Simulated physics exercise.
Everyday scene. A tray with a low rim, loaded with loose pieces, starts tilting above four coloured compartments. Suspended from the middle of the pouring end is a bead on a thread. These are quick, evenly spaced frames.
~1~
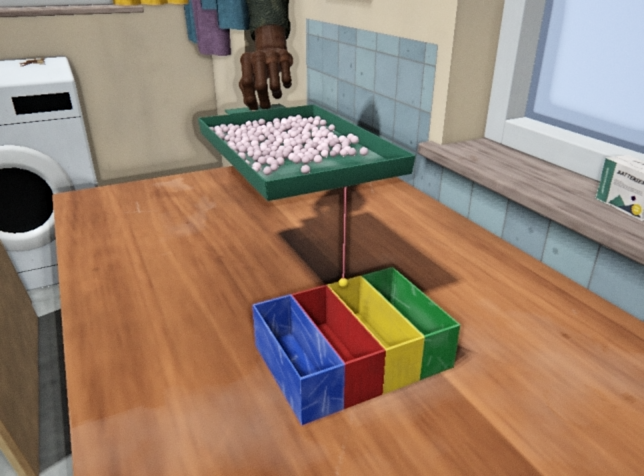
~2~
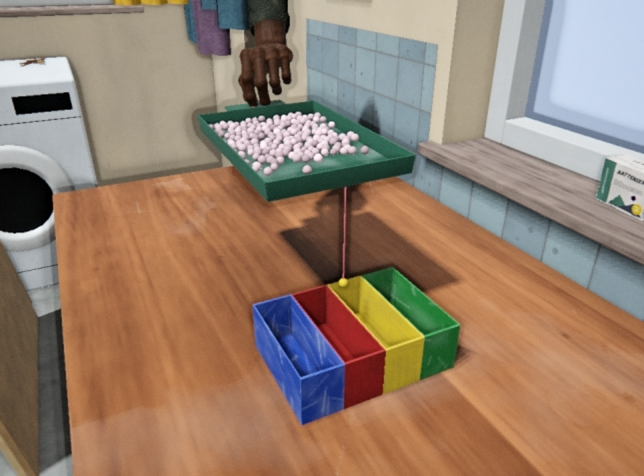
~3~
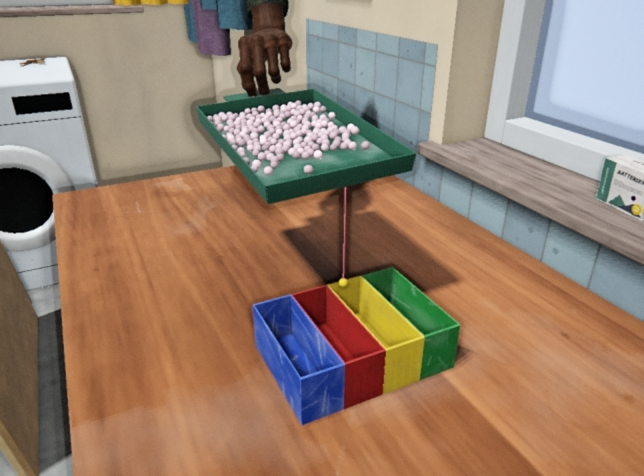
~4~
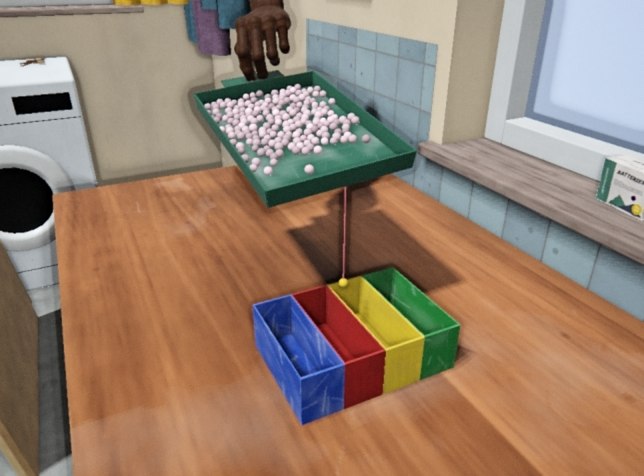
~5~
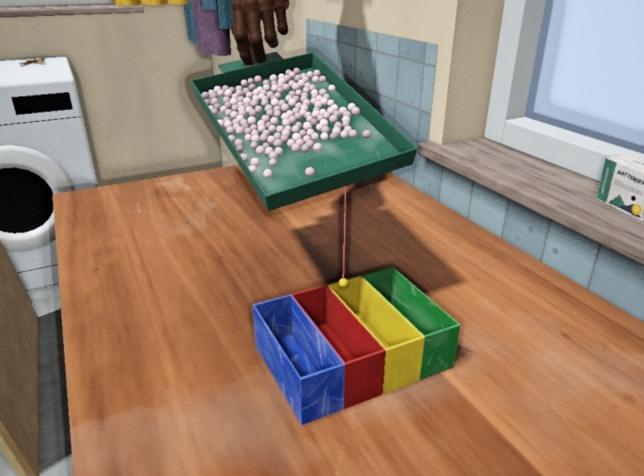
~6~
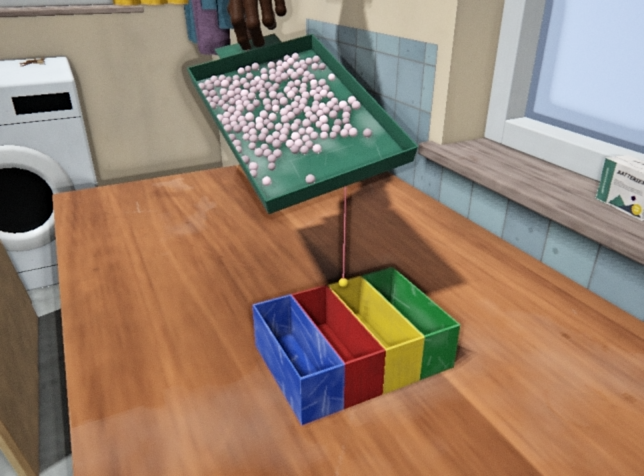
A dark-skinned hand hovers behind a green low-rimmed tray of pale pink sugar pearls, seen from above in a room with a wooden table, washing machine and tiled wall. Below the tray, a yellow bead hangs on a thread above blue, red, yellow and green compartments, left to right. The hand rises as the tray's far end lifts, its near-left corner dips, and the pearls spread and shift slightly, the camera still.
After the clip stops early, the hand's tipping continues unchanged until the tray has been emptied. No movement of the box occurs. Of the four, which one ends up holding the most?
The blue one.
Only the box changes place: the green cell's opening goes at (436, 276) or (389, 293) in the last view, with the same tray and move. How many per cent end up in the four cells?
First placement near 0 percent, second near 80 percent.
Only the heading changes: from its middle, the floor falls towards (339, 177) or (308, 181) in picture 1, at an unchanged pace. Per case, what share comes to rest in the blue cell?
The first try yields 10 percent and the second 50 percent.
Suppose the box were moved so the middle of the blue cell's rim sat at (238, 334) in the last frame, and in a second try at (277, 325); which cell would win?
The red one, then the blue one.
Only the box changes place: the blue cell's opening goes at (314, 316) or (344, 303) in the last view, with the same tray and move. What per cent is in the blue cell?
The first try yields 20% and the second yields 0%.
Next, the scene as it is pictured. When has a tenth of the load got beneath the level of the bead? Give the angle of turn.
I'd put it at about 70 degrees.
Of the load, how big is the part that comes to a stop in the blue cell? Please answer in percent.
About 60 per cent.
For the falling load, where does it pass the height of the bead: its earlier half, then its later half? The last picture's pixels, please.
The first part passes (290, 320); everything after passes (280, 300).
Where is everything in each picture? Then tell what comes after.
In the first picture, corners of the pouring end near (267, 180) and (413, 155), level; middle of the load near (280, 139), sugar pearls; bead on its thread near (343, 283); blue cell near (323, 390); red cell near (364, 375); yellow cell near (403, 361); green cell near (440, 348).
In the second picture, corners of the pouring end near (267, 182) and (413, 154), level; middle of the load near (279, 136).
In the third picture, corners of the pouring end near (267, 185) and (413, 153), tipped barely, lowest at the left corner; middle of the load near (279, 129).
In the fourth picture, corners of the pouring end near (267, 189) and (414, 150), tipped a little, lowest at the left corner; middle of the load near (278, 119).
In the fifth picture, corners of the pouring end near (267, 194) and (415, 148), tipped clearly, lowest at the left corner; middle of the load near (277, 110), a little on the move.
In the sixth picture, corners of the pouring end near (267, 199) and (415, 146), tipped clearly, lowest at the left corner; middle of the load near (276, 104), the whole lot on the move; blue cell near (323, 390); red cell near (364, 375); yellow cell near (403, 361); green cell near (440, 348).
Shortly afterwards, tray tipped steeply; near two thirds on the tray; a little in the blue cell; near a quarter falling or outside the box.
Next, tray tipped past a quarter turn; near a quarter on the tray; near a third in the blue cell; a little in the red cell; only a few in the yellow cell; near a third falling or outside the box.
Some moments later, tray tipped past a quarter turn; near two thirds in the blue cell; a little in the red cell; only a few in the yellow cell; near a quarter falling or outside the box.
In the end, tray tipped past a quarter turn; near two thirds in the blue cell; a little in the red cell; only a few in the yellow cell; none at all in the green cell; near a quarter outside the box.
